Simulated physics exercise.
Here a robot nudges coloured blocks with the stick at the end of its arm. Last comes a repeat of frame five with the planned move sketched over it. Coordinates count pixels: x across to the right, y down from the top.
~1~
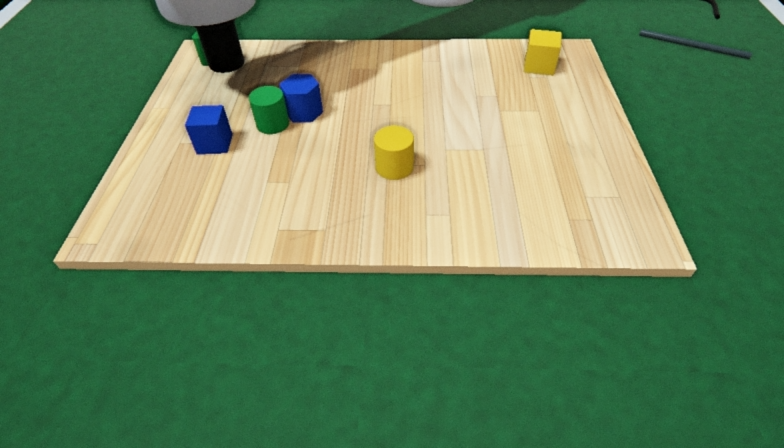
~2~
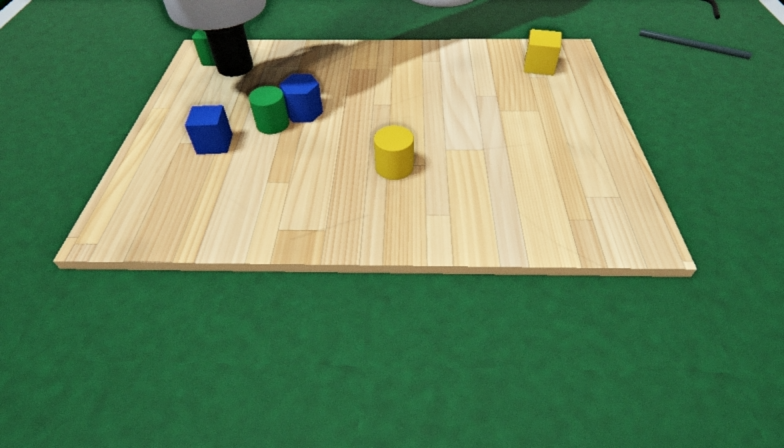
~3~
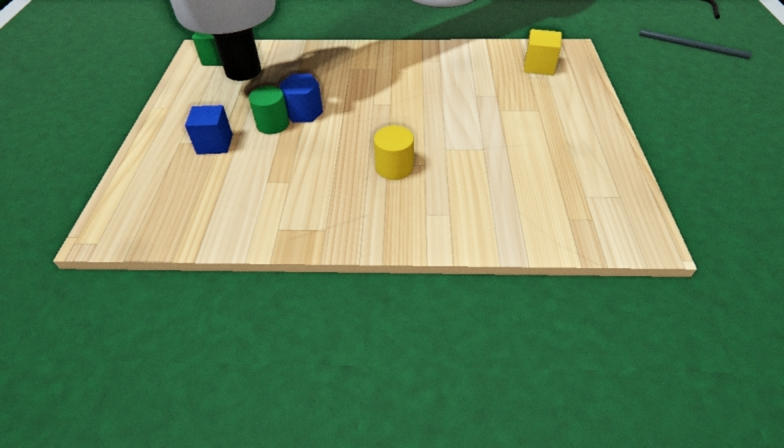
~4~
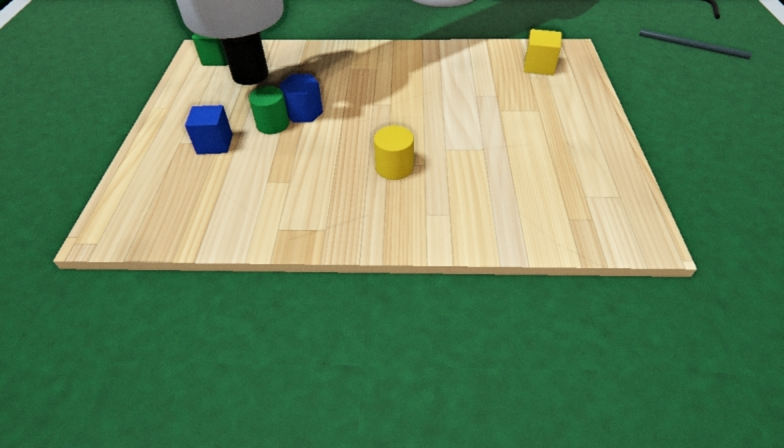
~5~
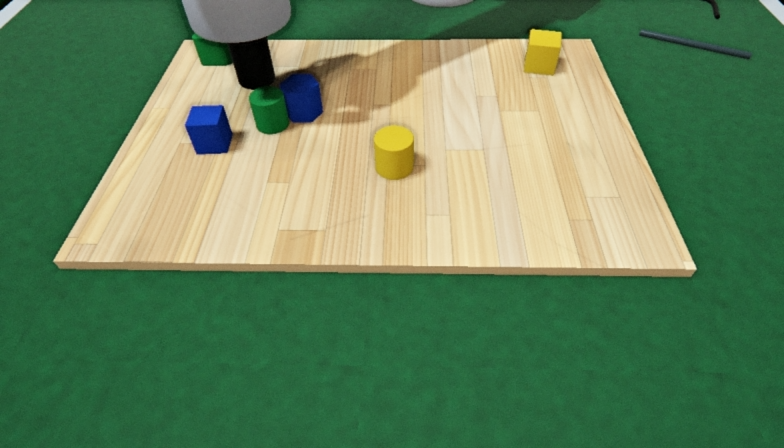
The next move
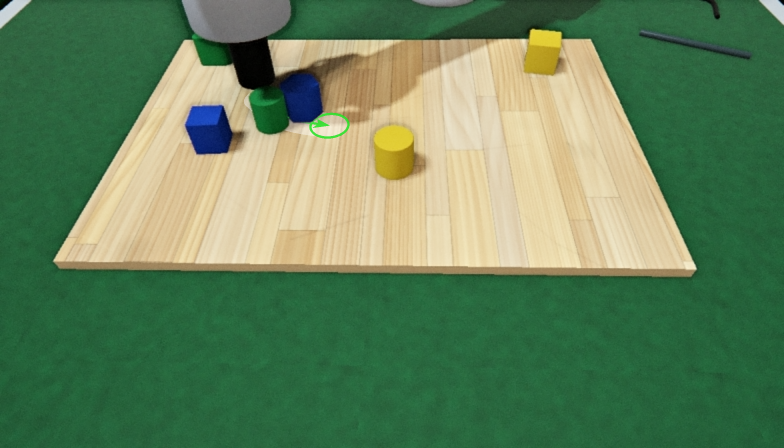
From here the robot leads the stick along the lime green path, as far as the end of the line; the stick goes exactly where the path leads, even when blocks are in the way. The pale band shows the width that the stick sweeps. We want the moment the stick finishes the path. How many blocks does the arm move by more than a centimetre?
Count: Two.
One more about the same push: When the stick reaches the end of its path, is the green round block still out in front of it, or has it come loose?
As far as I can tell, the green round block has dropped away to the side or behind.
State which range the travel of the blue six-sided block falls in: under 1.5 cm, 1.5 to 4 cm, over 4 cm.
Net shift: Above 4 cm.
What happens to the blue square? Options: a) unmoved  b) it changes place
My pick is a.
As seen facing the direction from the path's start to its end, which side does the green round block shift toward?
Displaced right.
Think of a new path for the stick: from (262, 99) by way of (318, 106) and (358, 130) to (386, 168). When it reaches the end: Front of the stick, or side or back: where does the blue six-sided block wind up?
By then it is in front of the stick.
The drawn path runs from (262, 99) by way of (278, 112) and (301, 121) to (330, 125).
The first path, step by step. One third of the way, stick at (274, 92); green round block at (270, 104); blue six-sided block at (308, 85), turned 15° anticlockwise.
Two thirds of the way, stick at (298, 102); green round block at (278, 113); blue six-sided block at (334, 89), turned 45° anticlockwise.
At the end, stick at (327, 106); blue square not moved; green round block at (278, 113); blue six-sided block at (364, 91), turned 55° anticlockwise.
